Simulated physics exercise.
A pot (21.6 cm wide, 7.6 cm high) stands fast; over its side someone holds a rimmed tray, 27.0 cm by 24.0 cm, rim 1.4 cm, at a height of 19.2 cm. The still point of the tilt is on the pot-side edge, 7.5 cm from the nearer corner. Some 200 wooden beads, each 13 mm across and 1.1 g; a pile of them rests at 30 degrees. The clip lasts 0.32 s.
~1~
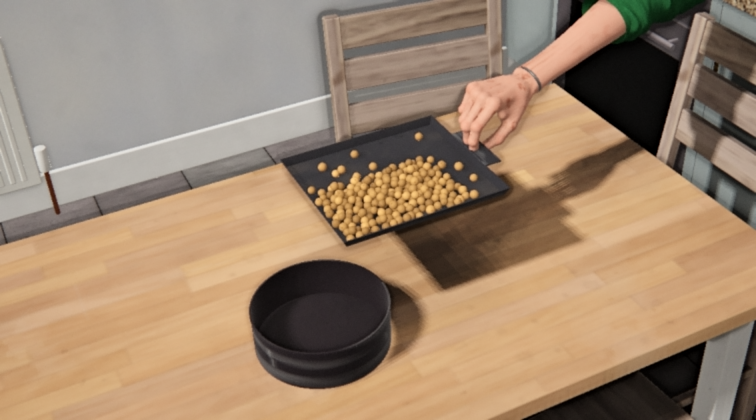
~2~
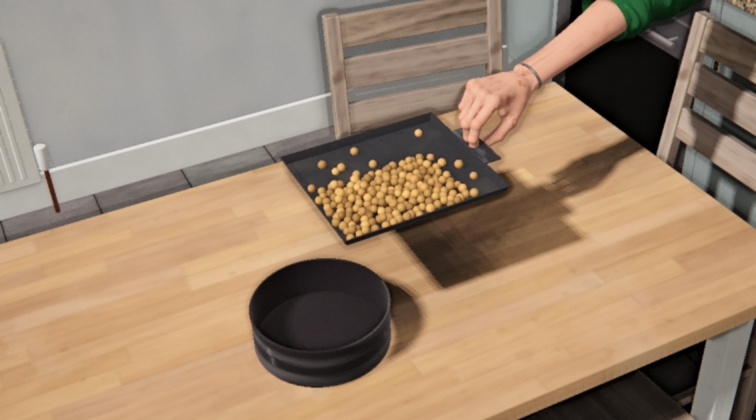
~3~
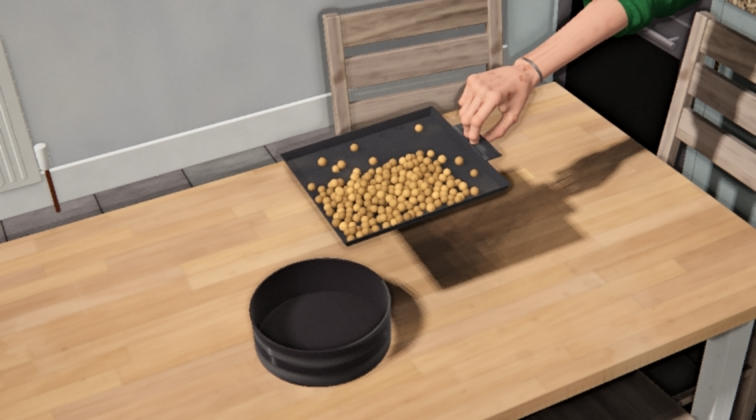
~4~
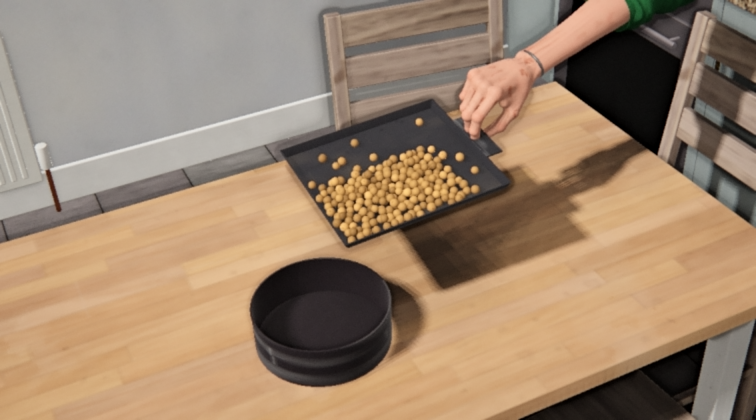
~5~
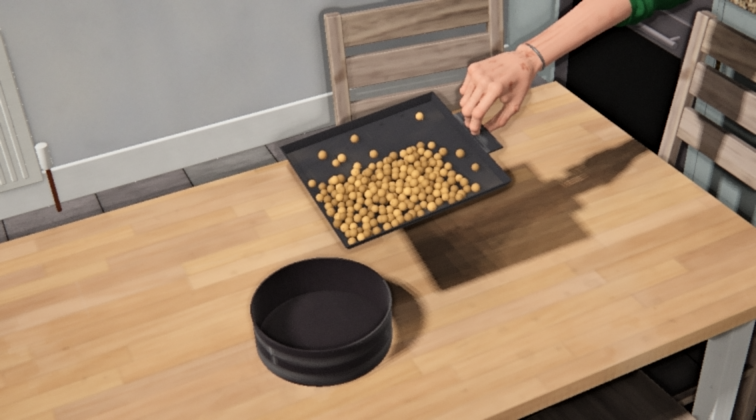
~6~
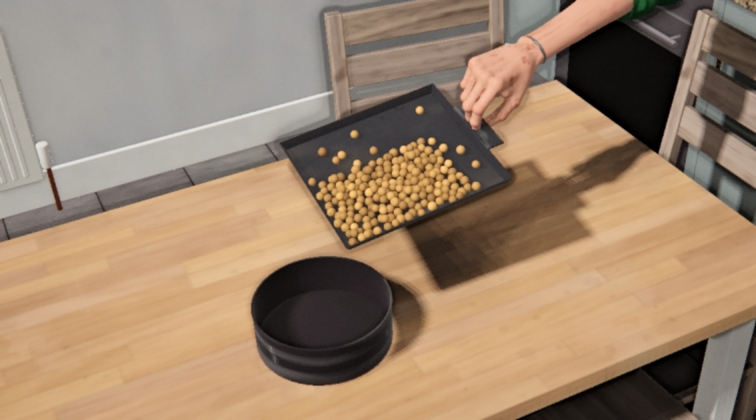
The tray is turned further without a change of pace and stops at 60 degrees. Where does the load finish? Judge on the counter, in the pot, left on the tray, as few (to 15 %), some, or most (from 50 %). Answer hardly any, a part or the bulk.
Counter a part, pot the bulk, tray hardly any.
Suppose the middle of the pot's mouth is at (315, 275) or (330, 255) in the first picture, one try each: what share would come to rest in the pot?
About 30 and 0 per cent.
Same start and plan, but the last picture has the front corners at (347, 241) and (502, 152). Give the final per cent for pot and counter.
Pot 90, counter 5.
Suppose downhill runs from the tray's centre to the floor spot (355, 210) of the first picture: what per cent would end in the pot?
Some 90 per cent.
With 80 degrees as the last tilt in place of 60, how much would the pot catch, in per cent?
Then about 70 per cent.
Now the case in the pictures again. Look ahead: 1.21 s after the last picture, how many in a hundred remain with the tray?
Some 25 per cent of the load.
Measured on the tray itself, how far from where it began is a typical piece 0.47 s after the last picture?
Roughly 1 cm.
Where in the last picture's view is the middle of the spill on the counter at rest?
At about (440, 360).
Then, 0.47 s after the last picture, tilt 35 degrees; the tray holds 100 %, the pot 0 %.
Then, 0.79 s after the last picture, tilt 50 degrees; the tray holds 90 %, the pot 0 %.
Then, 1.21 s after the last picture, tilt 60 degrees; the tray holds 25 %, the pot 45 %.
In the end, counter 30 %, pot 65 %, tray 5 %.
